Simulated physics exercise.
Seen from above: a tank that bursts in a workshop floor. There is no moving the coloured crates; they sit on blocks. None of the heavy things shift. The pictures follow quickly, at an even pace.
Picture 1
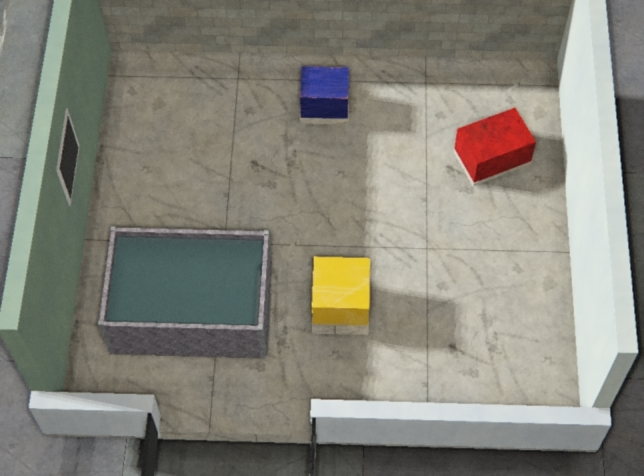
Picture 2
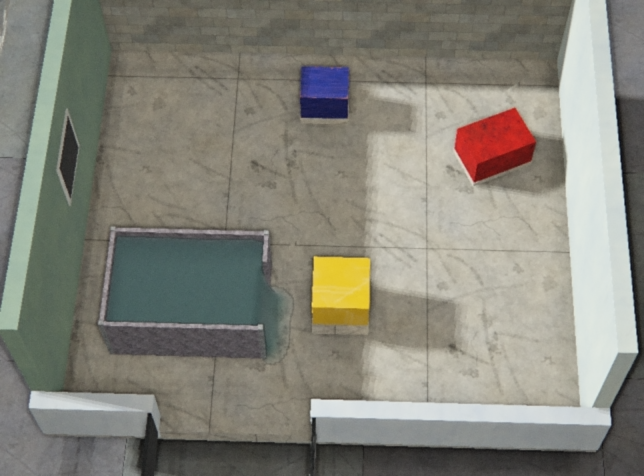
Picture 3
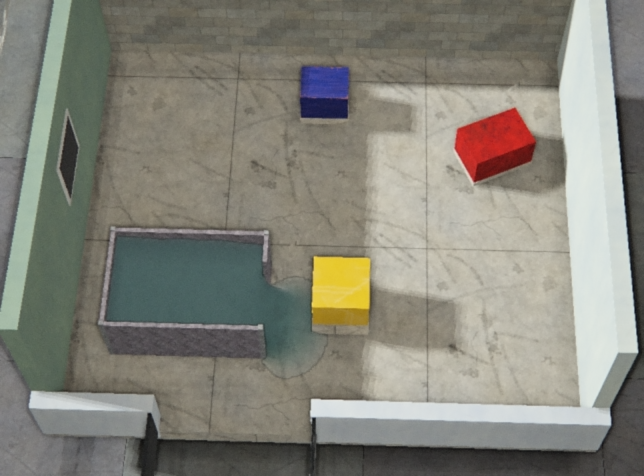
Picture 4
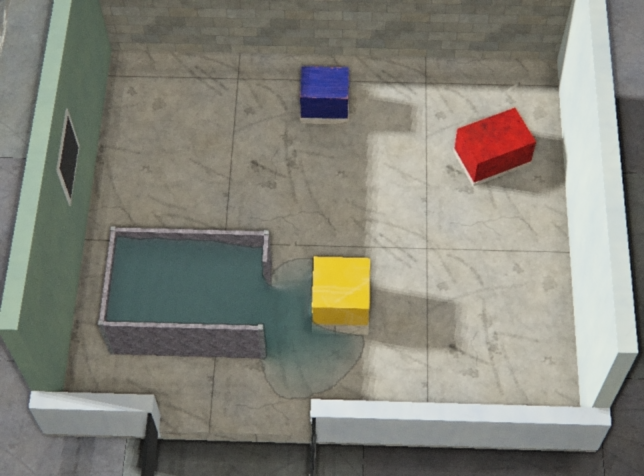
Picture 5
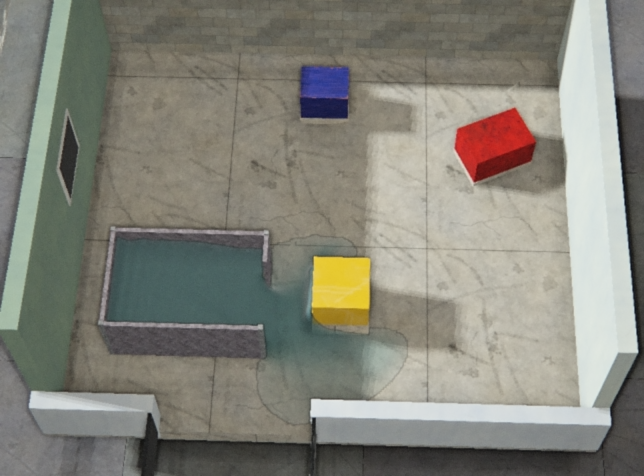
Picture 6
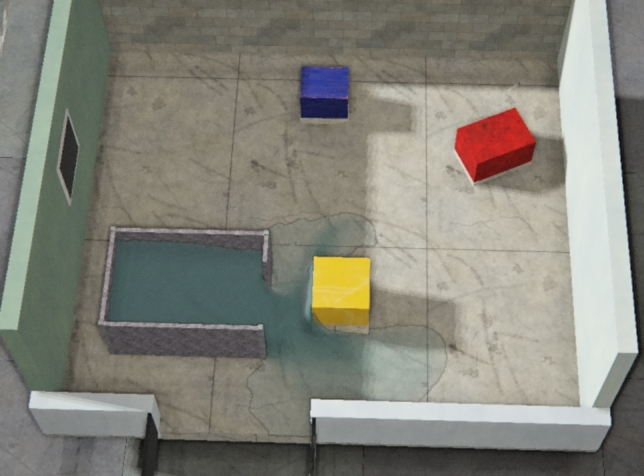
On a workshop floor, a full tank burst open on its right side, and water poured out, ran around the yellow crate and spread rightward, while the blue and red crates stayed put.
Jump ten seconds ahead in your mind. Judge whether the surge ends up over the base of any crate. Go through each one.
In the end the red crate meets the water; the yellow crate meets the water; the blue crate meets the water.
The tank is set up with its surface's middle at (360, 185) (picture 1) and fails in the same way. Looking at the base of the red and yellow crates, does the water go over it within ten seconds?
Result: Red crate is flooded; yellow crate is untouched.
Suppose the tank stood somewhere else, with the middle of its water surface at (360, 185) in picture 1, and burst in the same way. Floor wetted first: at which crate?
Answer: The crate marked red.
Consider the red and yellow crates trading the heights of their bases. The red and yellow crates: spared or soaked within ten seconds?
Red: Stays clear; yellow: Is reached.
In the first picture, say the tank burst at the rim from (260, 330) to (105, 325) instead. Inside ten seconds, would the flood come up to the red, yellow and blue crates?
Red crate is not reached; yellow crate is not reached; blue crate is not reached.
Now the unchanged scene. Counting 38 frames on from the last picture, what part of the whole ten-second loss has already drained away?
Roughly 85 percent.
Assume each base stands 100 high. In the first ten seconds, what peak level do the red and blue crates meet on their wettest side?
Around 260 in a hundred for the first and 130 in a hundred for the second.
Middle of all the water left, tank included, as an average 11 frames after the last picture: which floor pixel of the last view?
I would point to (303, 309).
A moment on, water covers 30 % of the floor; the red crate not reached, the yellow crate water round its plinth, the blue crate water round its plinth.
Next, water covers 50 % of the floor; the red crate water round its plinth, the yellow crate water round its plinth, the blue crate water round its plinth.
Then, water covers 65 % of the floor; the red crate water round its plinth, the yellow crate water round its plinth, the blue crate water round its plinth.
Later, water covers 80 % of the floor; the red crate water round its plinth, the yellow crate water round its plinth, the blue crate water round its plinth.
In the end, water covers 95 % of the floor; the red crate was topped, the yellow crate was topped, the blue crate was topped.
